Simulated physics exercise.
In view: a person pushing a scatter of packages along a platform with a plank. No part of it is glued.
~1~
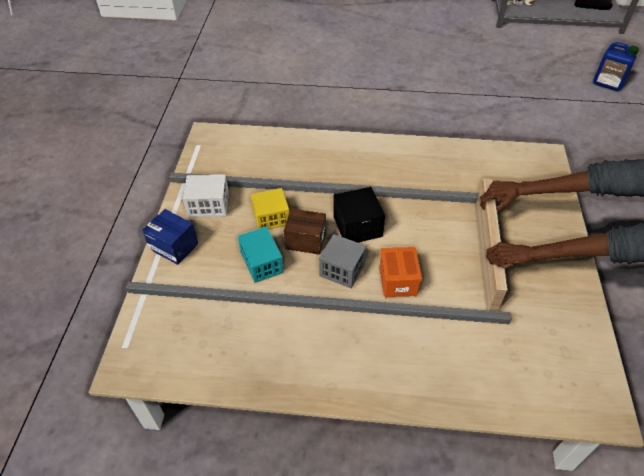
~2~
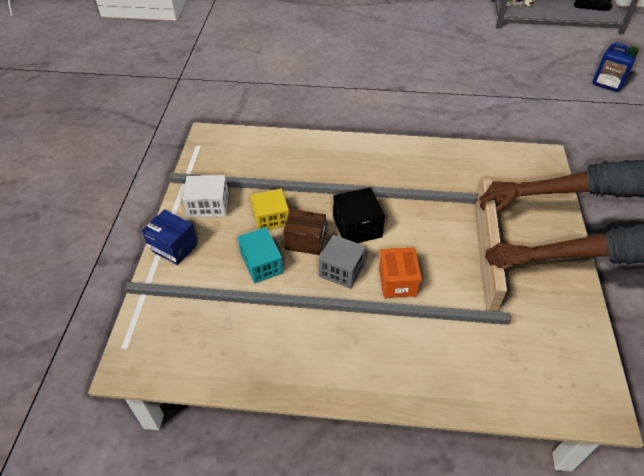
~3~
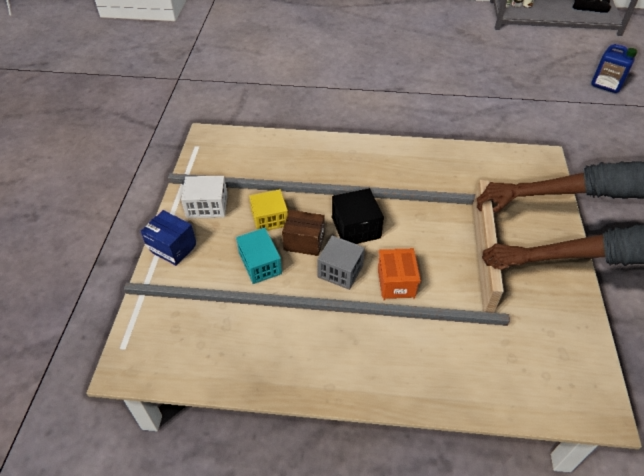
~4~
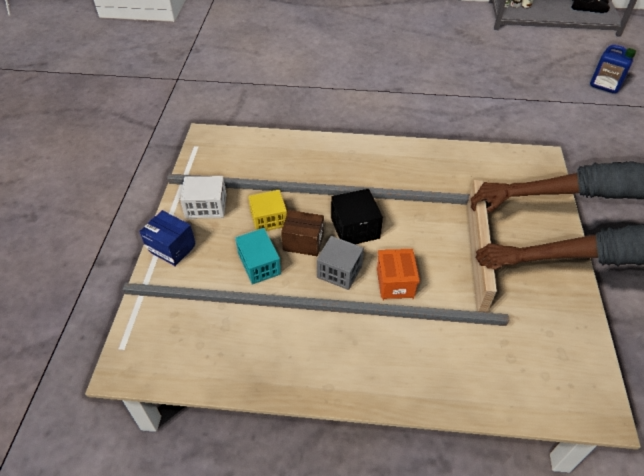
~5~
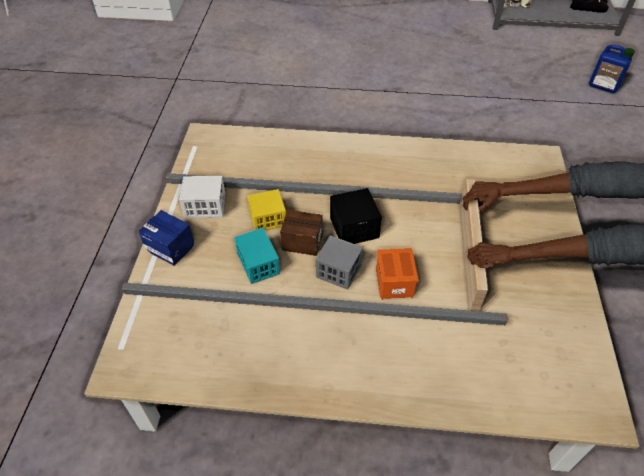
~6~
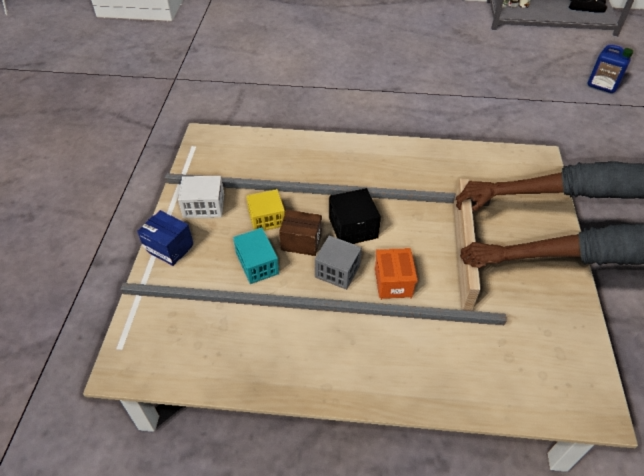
A pale wooden table stands on a grey tiled floor, seen from above at an angle. Between two grey rails lie blue, white, turquoise, yellow, brown, black, grey and orange boxes, with a white tape line at the left and a plank at the right. Two hands slide the plank slightly left without touching the boxes, while the view drifts very slightly.
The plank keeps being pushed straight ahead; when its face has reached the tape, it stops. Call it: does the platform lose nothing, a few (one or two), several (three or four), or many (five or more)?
It loses many, five or more.
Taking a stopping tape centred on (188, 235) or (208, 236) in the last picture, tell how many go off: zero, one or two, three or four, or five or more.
First place: At least five; second place: Three to four.
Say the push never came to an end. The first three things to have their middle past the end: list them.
Earliest first, the order is the blue parcel, the white crate, the turquoise crate.
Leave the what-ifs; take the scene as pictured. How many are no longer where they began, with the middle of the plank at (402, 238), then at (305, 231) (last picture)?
That makes 1 at the first spot and 6 at the second.
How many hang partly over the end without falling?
The number would be 1.
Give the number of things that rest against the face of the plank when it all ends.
It adds up to 1.
A little later, none off yet; blue parcel at rest near (166, 238); white crate at rest near (202, 197); turquoise crate at rest near (256, 256).
Next, none off yet; blue parcel at rest near (166, 238); white crate at rest near (202, 197); turquoise crate shifted about its own width near (202, 256).
Later still, two off so far; blue parcel fallen near (111, 283); white crate tilted well over near (136, 210); turquoise crate shifted well along near (129, 245).
When it is over, the number that fall off is five or more; down, black crate, grey crate, brown parcel, yellow crate, turquoise crate, white crate and blue parcel.
